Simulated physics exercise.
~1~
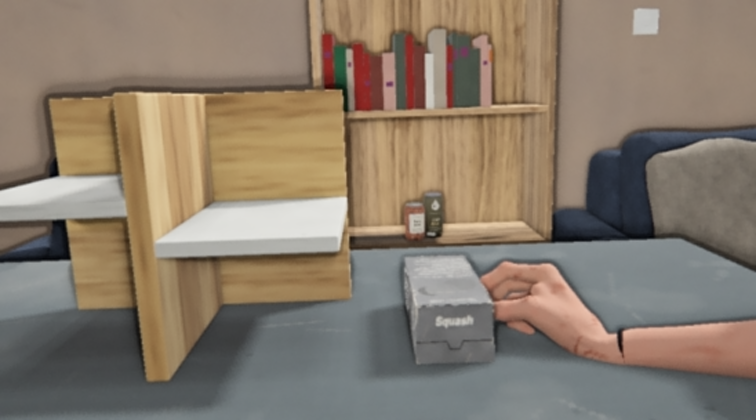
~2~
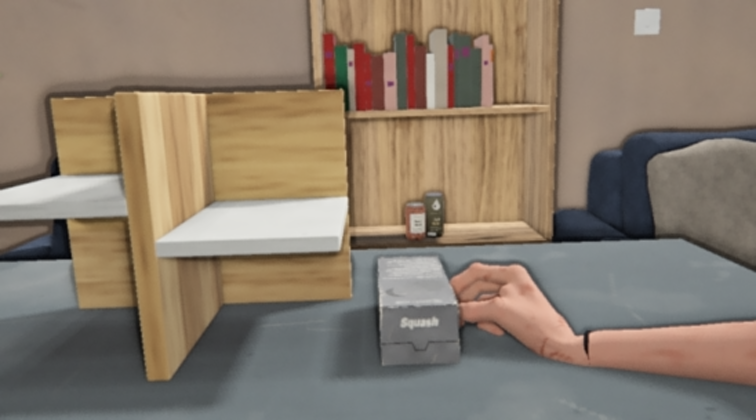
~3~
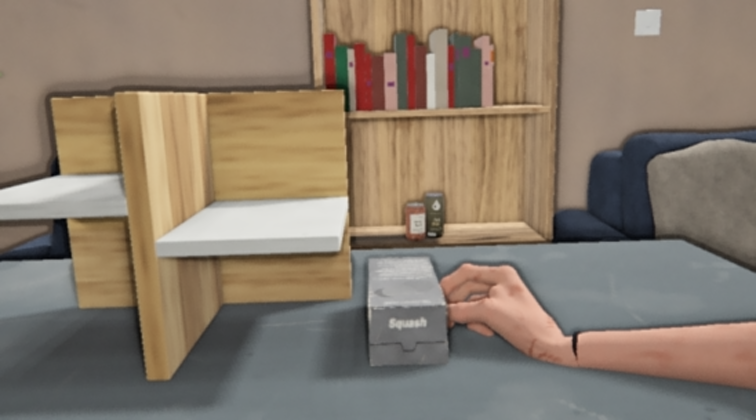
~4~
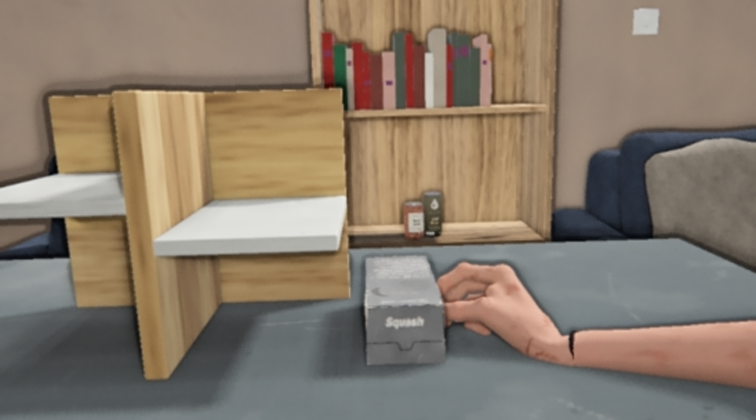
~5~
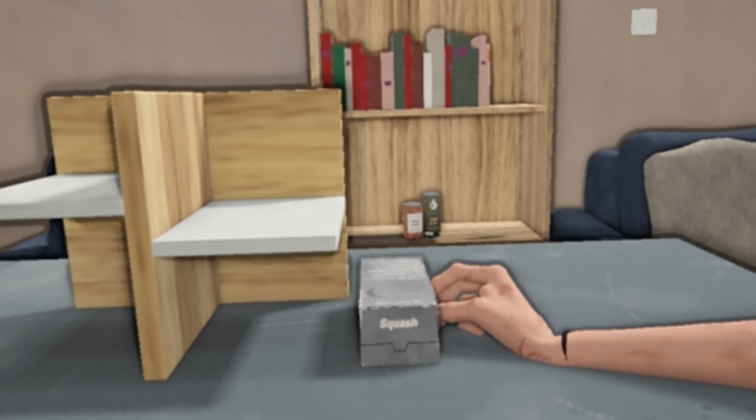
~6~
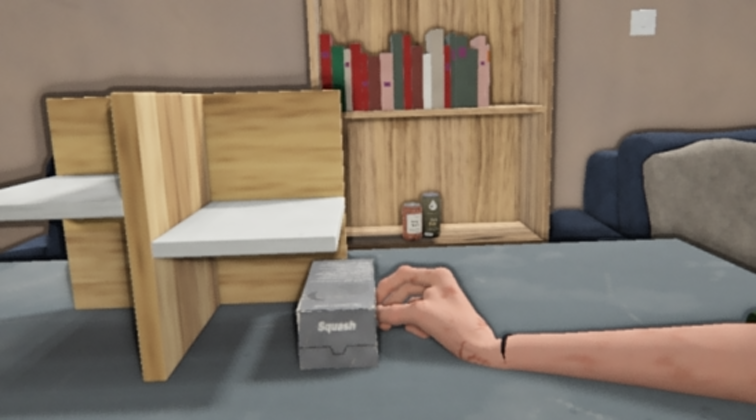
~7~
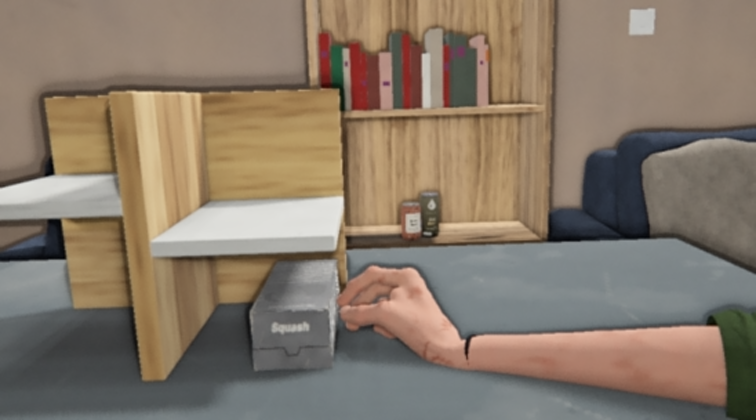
On a dark tabletop in a room with a bookcase and a blue sofa, a hand pushed a grey carton labelled Squash leftward, pausing briefly, towards a low wooden stand with white shelves, until the carton slid in under the right-hand shelf.
